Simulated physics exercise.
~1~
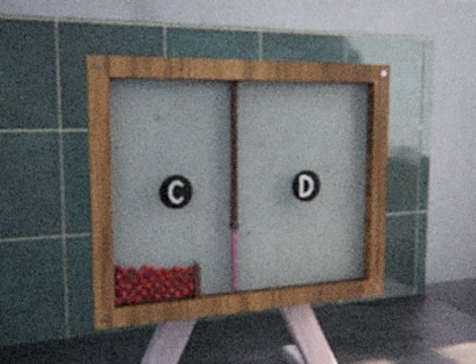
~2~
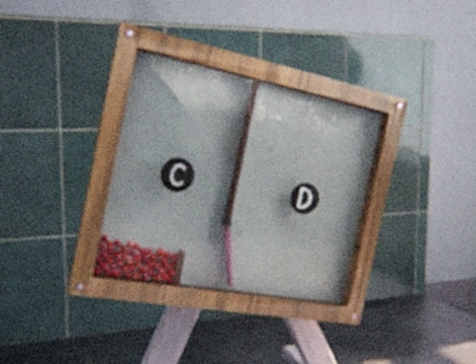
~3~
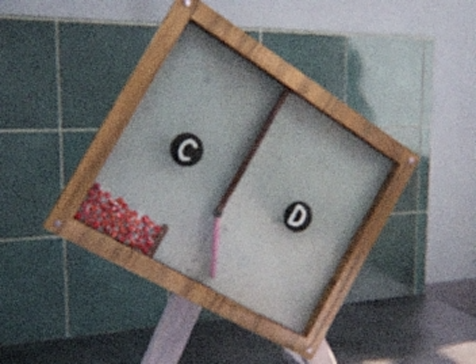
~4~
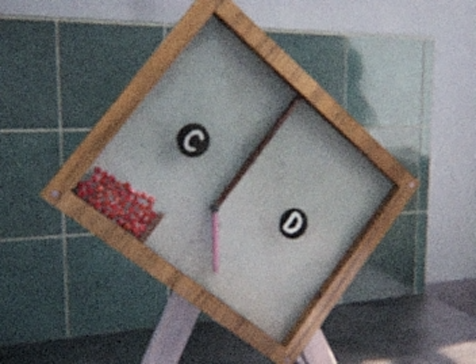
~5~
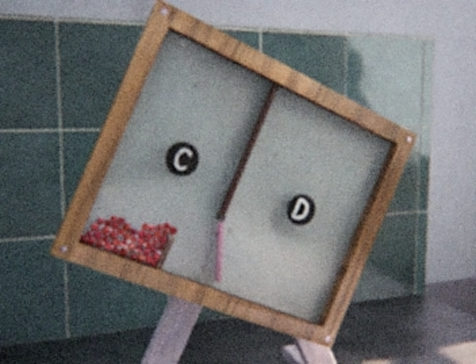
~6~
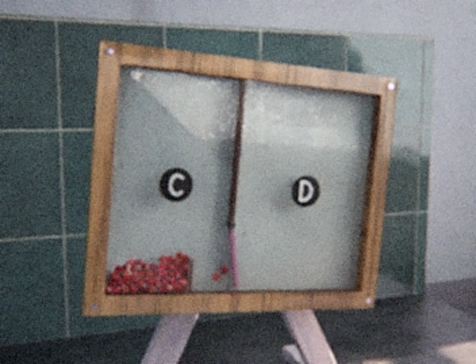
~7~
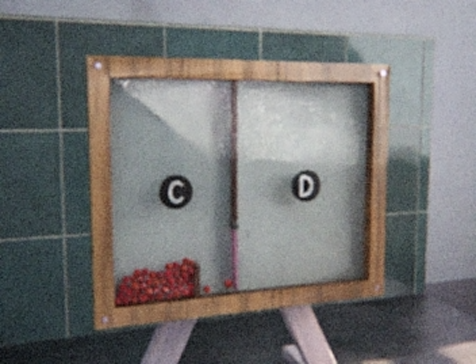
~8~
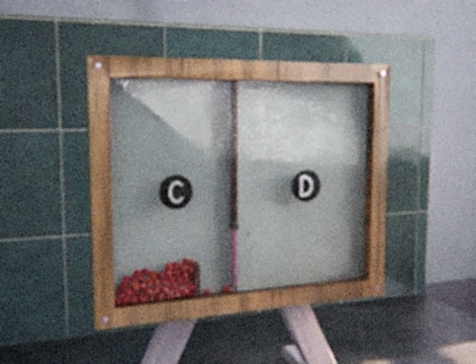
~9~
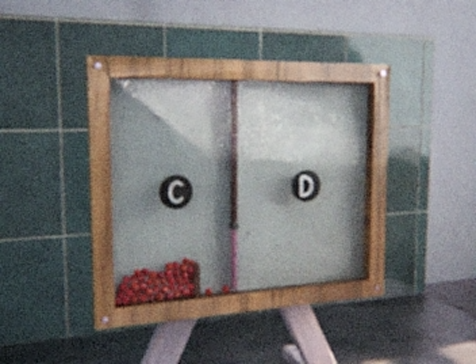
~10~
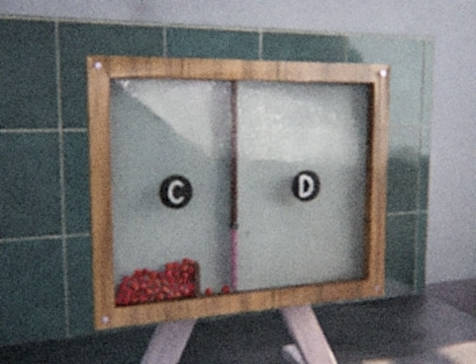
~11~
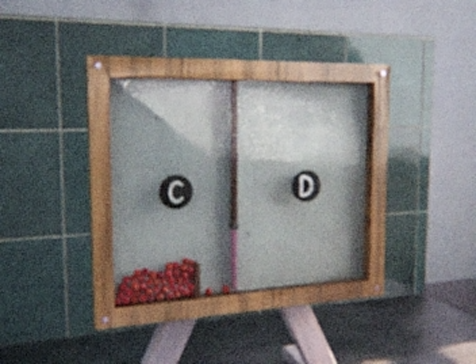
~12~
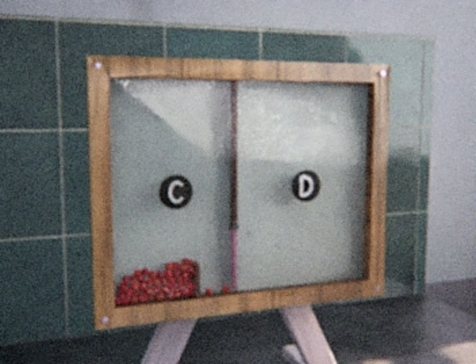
In this clip, a wood-framed case with sides marked C and D tilts clockwise, then swings back to level, as red beads shift in the lower left and a few spill toward the pink flap, ending at rest with the beads still on side C.
